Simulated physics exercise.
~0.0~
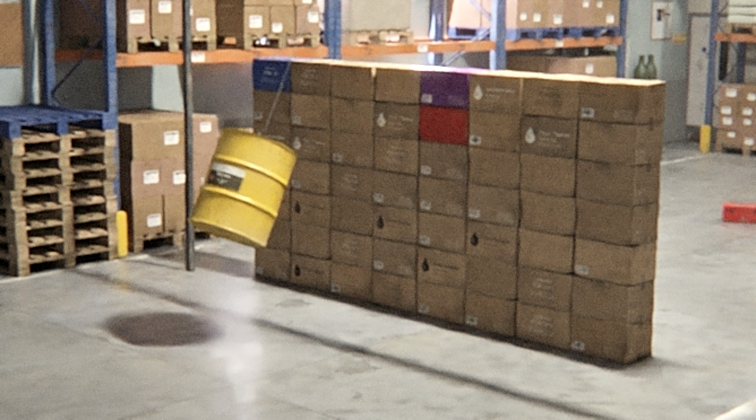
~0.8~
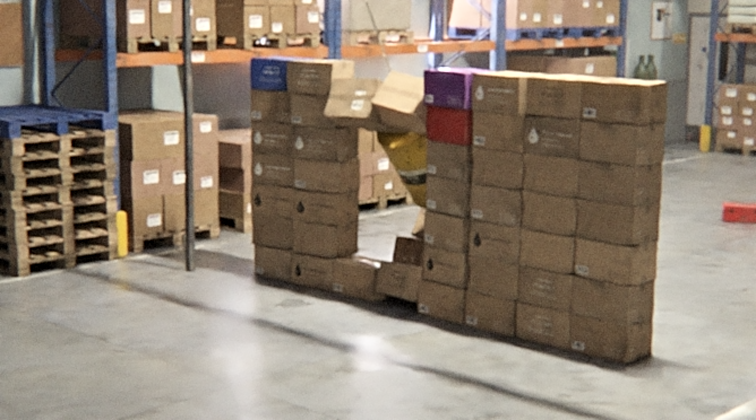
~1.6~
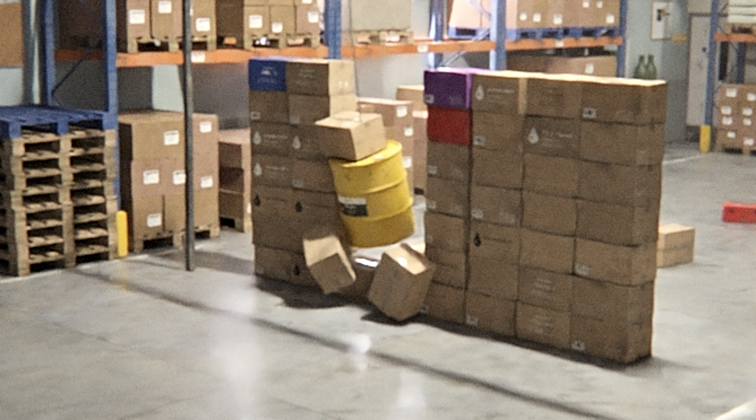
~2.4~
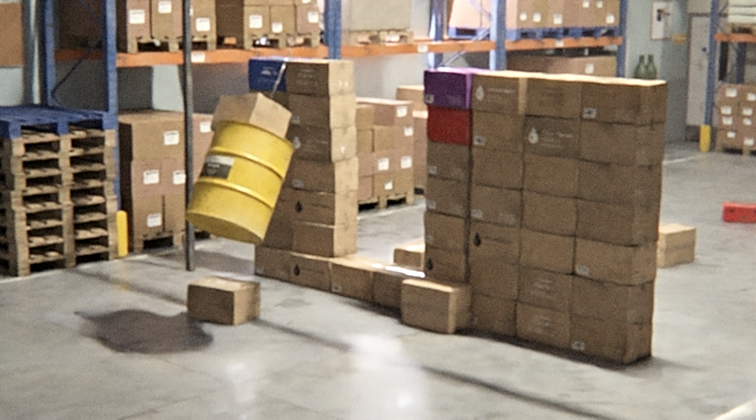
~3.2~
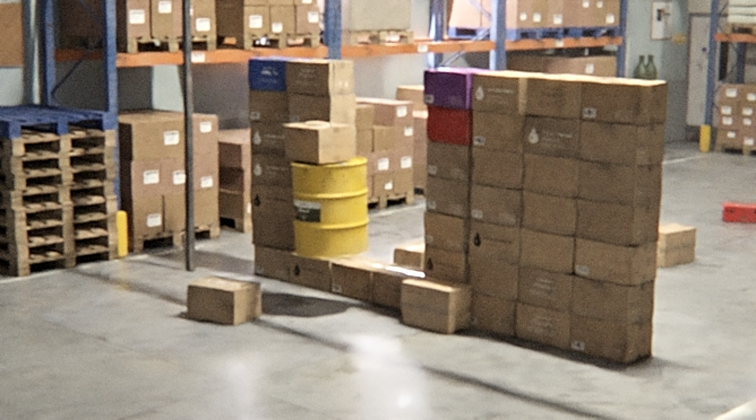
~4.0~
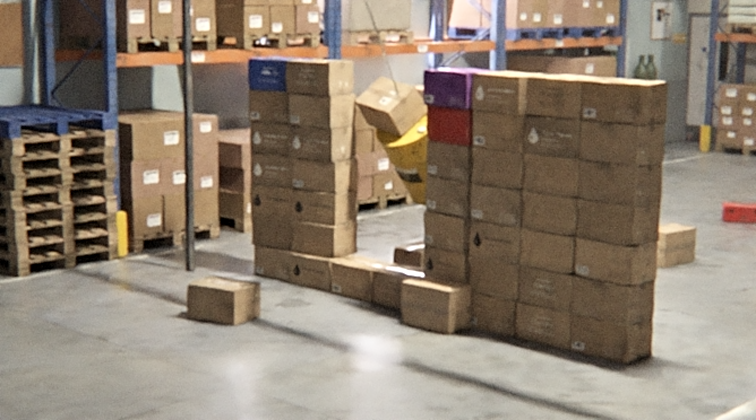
At first, a yellow drum hangs tilted on a line to the left of a tall wall of stacked brown cartons in a warehouse, with one blue, one purple and one red carton among them. The drum swings right into the wall and breaks a gap through it, tipping cartons out of place. It swings back left through the gap as cartons tumble to the floor, one carton riding on its top. It then swings right again through the opening. Finally the drum is behind the gap, still carrying the carton, while the red, purple and blue cartons stay up.
